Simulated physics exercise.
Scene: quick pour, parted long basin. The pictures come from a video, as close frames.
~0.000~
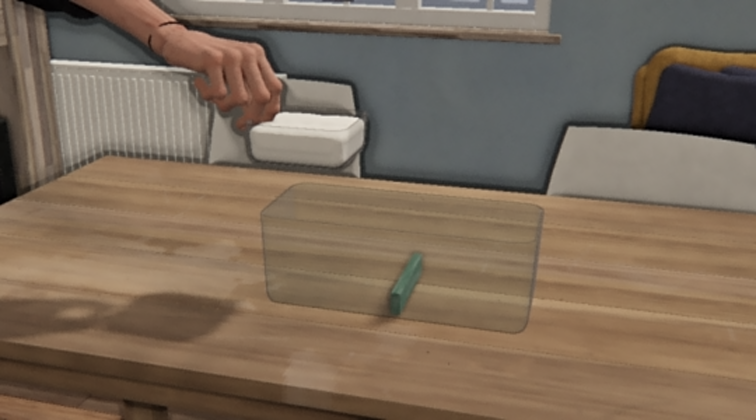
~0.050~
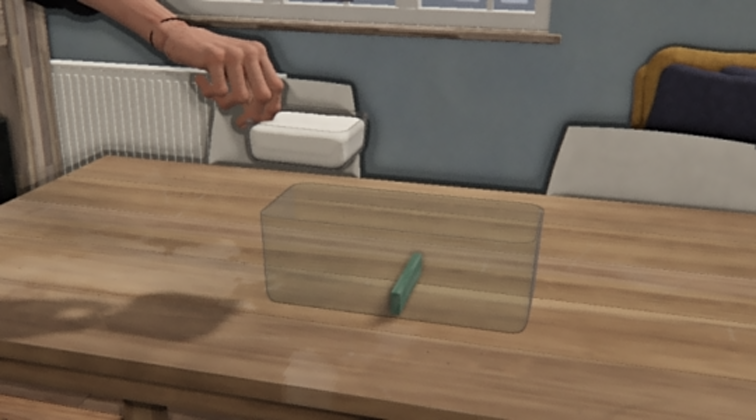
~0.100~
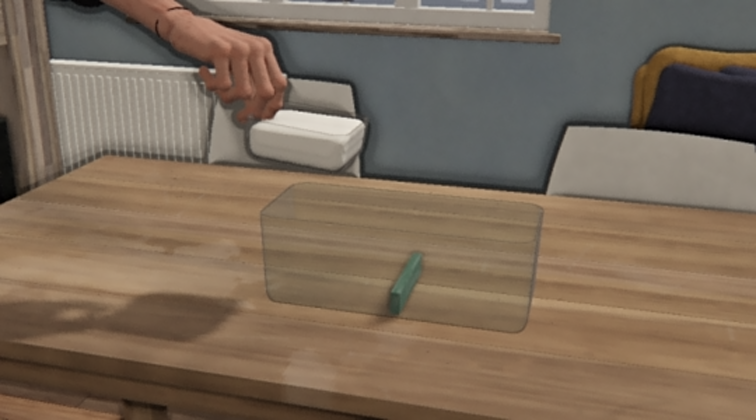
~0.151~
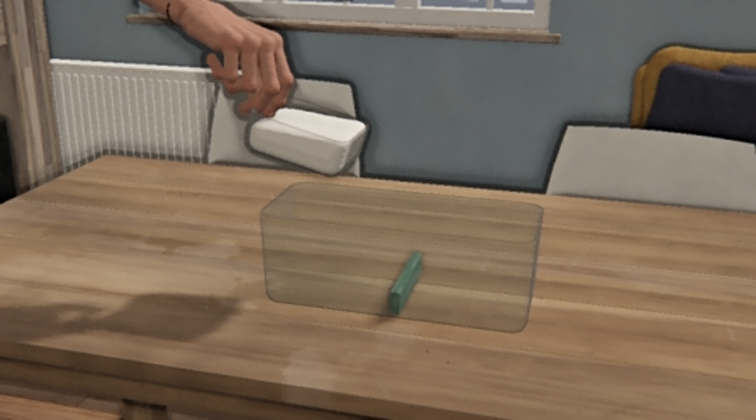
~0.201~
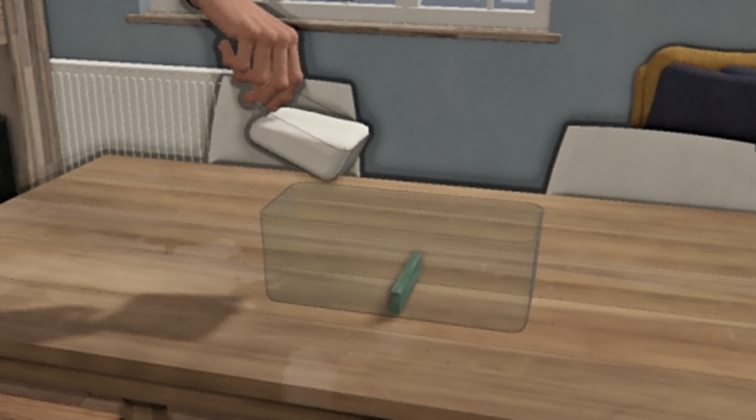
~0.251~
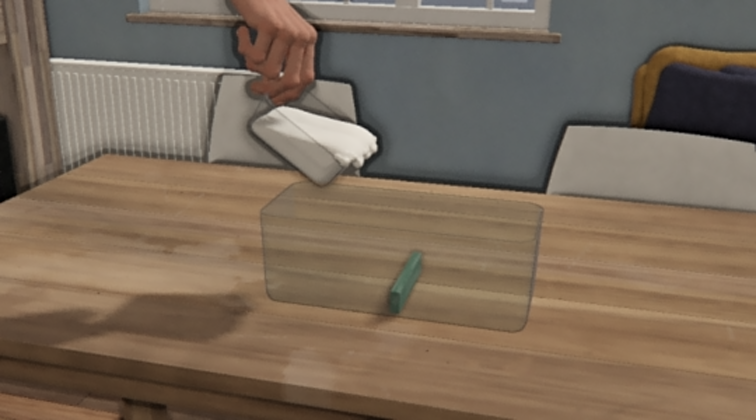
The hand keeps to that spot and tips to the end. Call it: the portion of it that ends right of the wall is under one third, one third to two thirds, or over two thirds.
Under one third.
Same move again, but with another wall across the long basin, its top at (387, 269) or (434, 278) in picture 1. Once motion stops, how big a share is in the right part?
First try 60 per cent, second try 20 per cent.
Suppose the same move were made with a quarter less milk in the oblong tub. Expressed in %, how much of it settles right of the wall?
Estimate: Around 10 per cent.
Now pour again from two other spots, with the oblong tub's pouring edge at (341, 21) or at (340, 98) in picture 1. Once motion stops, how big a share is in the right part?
You'd get around 30 per cent and then around 20 per cent.
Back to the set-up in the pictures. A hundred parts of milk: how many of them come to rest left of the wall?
About 70 percent.
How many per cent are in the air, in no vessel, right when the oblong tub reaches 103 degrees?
5 %.
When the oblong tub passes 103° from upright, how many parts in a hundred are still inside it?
I'd put it at some 5 in a hundred.
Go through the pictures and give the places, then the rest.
It leans 0°; its right rim is at (357, 123); the milk meets the walls at (264, 121) and (357, 127); the long basin's rim runs from (278, 200) to (540, 226); the wall's top is at (407, 274), in the first picture.
It leans 2°; its right rim is at (358, 124); the milk meets the walls at (265, 120) and (357, 128), in the second picture.
It leans 6°; its right rim is at (358, 128); the milk meets the walls at (265, 118) and (358, 129), in the third picture.
It leans 14°; its right rim is at (359, 135); the milk meets the walls at (266, 116) and (360, 132), in the fourth picture.
It leans 24°; its right rim is at (359, 144); the milk meets the walls at (266, 117) and (362, 138); 3 per cent is over the edge, in the fifth picture.
It leans 35°; its right rim is at (357, 153); the milk meets the walls at (266, 114) and (349, 137); 11 per cent is over the edge, in the sixth picture.
A moment on, the oblong tub is tipped right over and 4 per cent is still to pour, 74 is left of the wall and 14 right of it.
Next, the oblong tub is tipped right over and 0 per cent is still to pour, 70 is left of the wall and 21 right of it.
Then the oblong tub is tipped right over and 0 per cent is still to pour, 72 is left of the wall and 23 right of it.
Later the oblong tub is tipped right over and 0 per cent is still to pour, 71 is left of the wall and 23 right of it.
Finally, 71 per cent lies left of the wall, 23 right of it and 5 outside.
